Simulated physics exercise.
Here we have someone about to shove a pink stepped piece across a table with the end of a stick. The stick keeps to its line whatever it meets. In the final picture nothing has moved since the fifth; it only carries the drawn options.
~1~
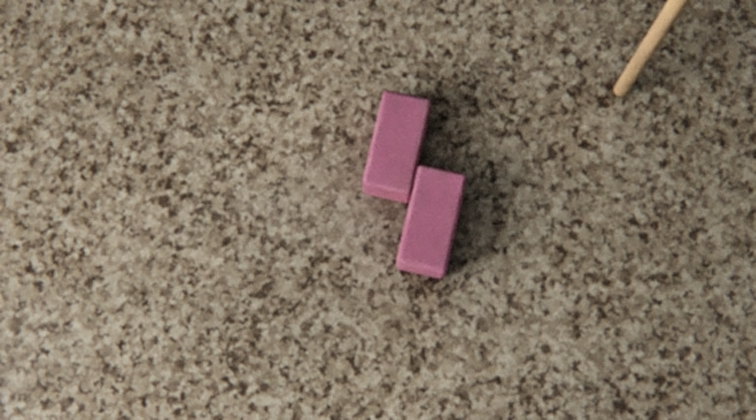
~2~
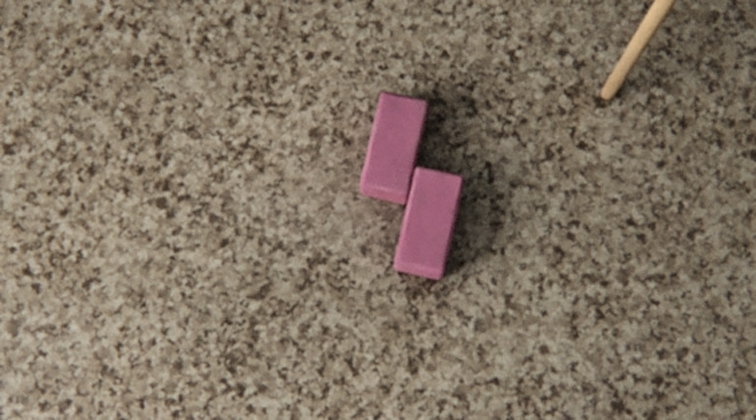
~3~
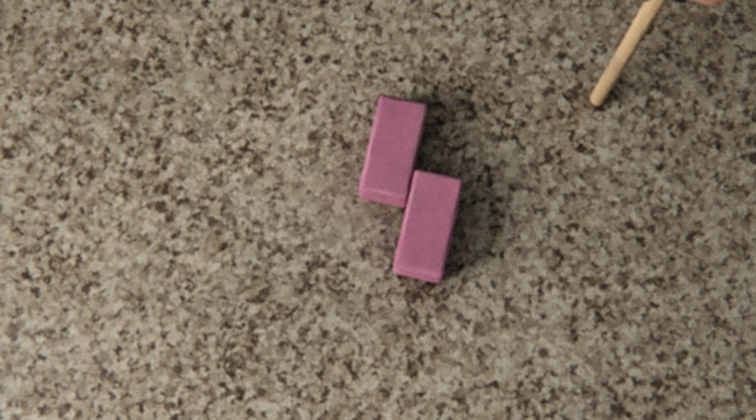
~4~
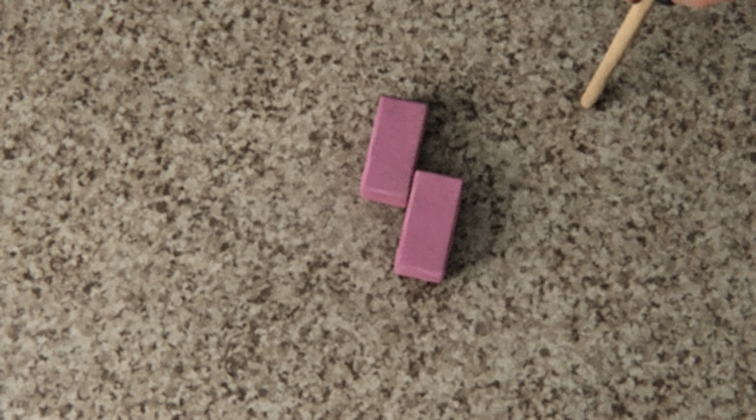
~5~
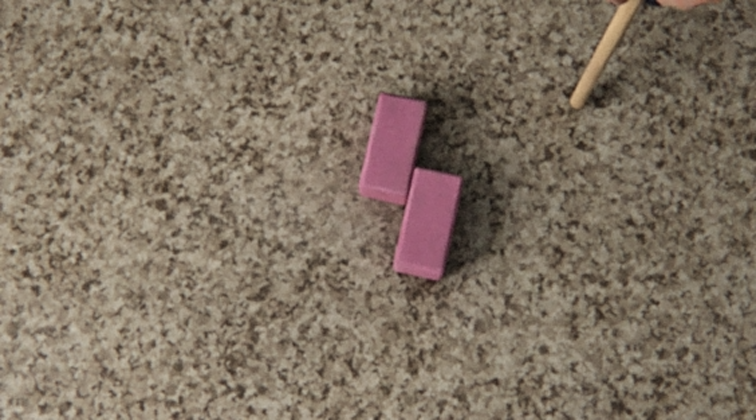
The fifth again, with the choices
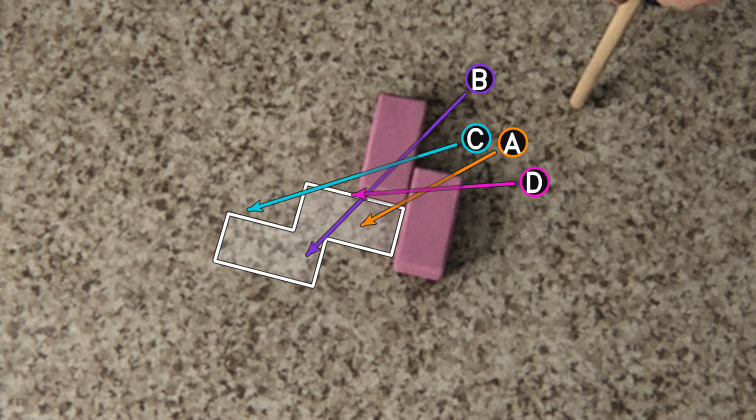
We see a pink stepped piece lying on a speckled surface, staying essentially still, while a wooden stick held at the upper right moves a short way left and slightly downward, with part of a hand coming into view.
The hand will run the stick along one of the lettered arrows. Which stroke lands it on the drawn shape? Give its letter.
Take C.
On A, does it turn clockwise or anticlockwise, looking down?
Clockwise.
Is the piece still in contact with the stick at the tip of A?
At the end, yes.
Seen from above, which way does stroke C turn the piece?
Anticlockwise.
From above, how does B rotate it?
Anticlockwise.
On the marked copy, A from (495, 152) to (362, 225); B from (465, 94) to (307, 255); C from (456, 145) to (249, 210); D from (514, 183) to (353, 195).
Taking C. A third of the way, foot of the stick (382, 169), piece (351, 164).
Two thirds of the way, foot of the stick (309, 192), piece (286, 207).
When it is over, foot of the stick (249, 210), piece (267, 241); it fills the outline.
As for the rest, A leaves the piece out of the outline, at (342, 185); B leaves the piece out of the outline, at (285, 276); D leaves the piece out of the outline, at (271, 160).
